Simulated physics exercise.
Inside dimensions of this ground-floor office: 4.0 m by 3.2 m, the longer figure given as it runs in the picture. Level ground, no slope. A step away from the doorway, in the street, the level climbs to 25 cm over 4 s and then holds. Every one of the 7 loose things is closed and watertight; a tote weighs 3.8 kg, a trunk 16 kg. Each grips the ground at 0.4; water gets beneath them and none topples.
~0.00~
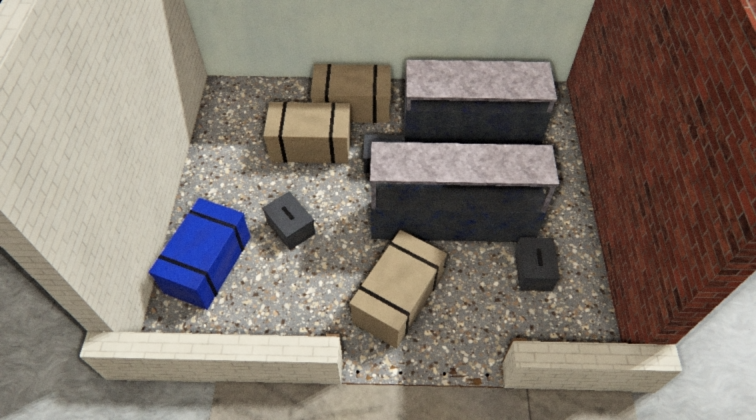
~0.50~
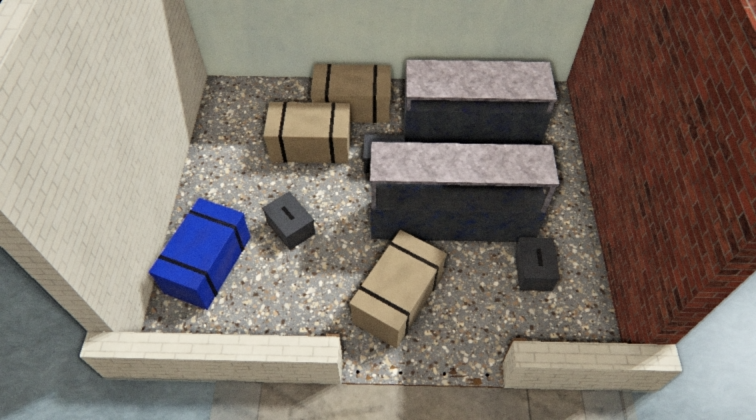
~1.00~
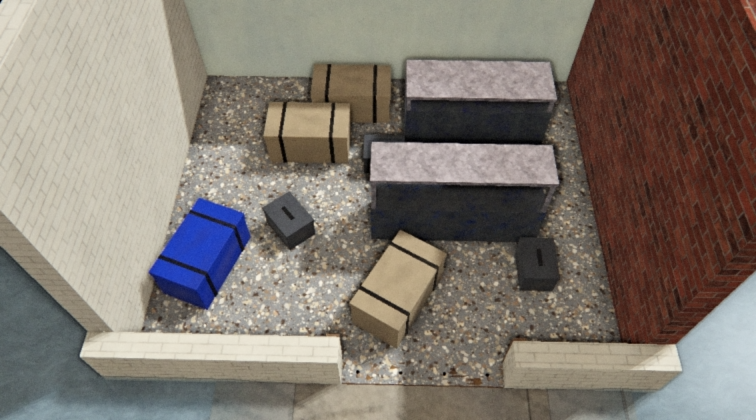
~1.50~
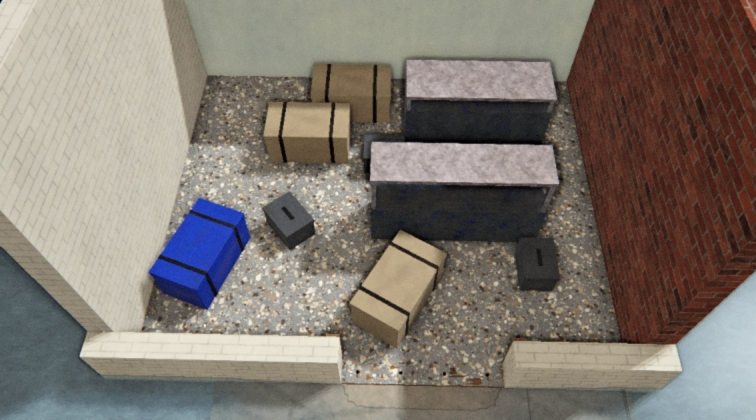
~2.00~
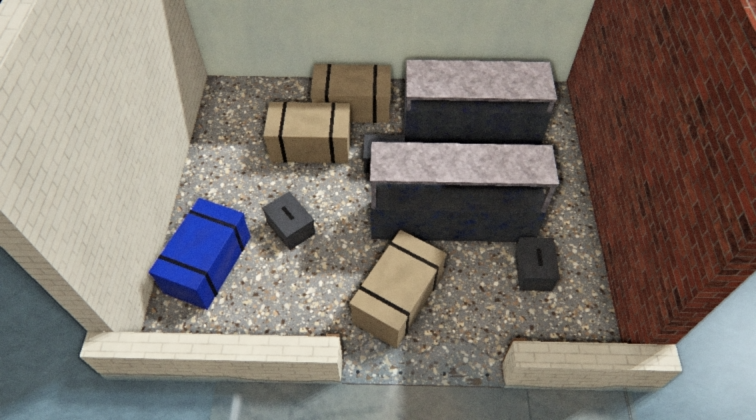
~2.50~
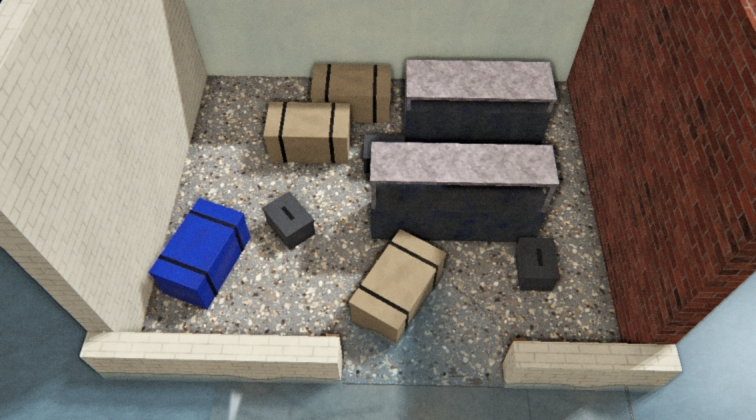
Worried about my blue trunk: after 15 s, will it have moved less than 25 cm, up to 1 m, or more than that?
It ends a short distance off.
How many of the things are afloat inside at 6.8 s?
Tally: 5 of them.
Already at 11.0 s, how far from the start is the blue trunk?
Shift: About 50 cm.
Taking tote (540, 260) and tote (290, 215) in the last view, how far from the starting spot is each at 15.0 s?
50 cm, 120 cm.
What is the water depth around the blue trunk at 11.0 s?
12 cm or so.
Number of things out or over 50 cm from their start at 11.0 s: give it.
I make it 4 by then.
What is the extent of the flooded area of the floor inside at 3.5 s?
About 2.5 m2.
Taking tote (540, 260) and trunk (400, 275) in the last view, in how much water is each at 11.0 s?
16 and 13 cm.
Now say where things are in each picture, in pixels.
The blue trunk at (198, 242), on the bottom; water covers 0.0 m2; 0 of 7 have shifted, in the first frame.
The blue trunk at (198, 242) rests on the ground; 0.0 m2 under water; 0 of 7 have shifted, in the second frame.
The blue trunk at (198, 242), on the bottom; water covers 0.0 m2; 0 of 7 have shifted, in the third frame.
The blue trunk at (198, 242), on the bottom; 0.0 m2 under water; 0 of 7 have shifted, in the fourth frame.
The blue trunk at (198, 242), on the bottom; 0.1 m2 under water; 0 of 7 have shifted, in the fifth frame.
The blue trunk at (198, 242) rests on the ground; water covers 0.6 m2; 0 of 7 have shifted, in the sixth frame.
After 3.5 s the blue trunk is near (198, 242), 0.0 m from its start, aground; 0 afloat.
After 6.8 s the blue trunk is near (173, 242), 0.2 m from its start, afloat; 5 afloat.
After 11.0 s the blue trunk is near (251, 256), 0.5 m from its start, afloat; 7 afloat.
After 15.0 s the blue trunk is near (262, 258), 0.6 m from its start, afloat; 7 afloat.
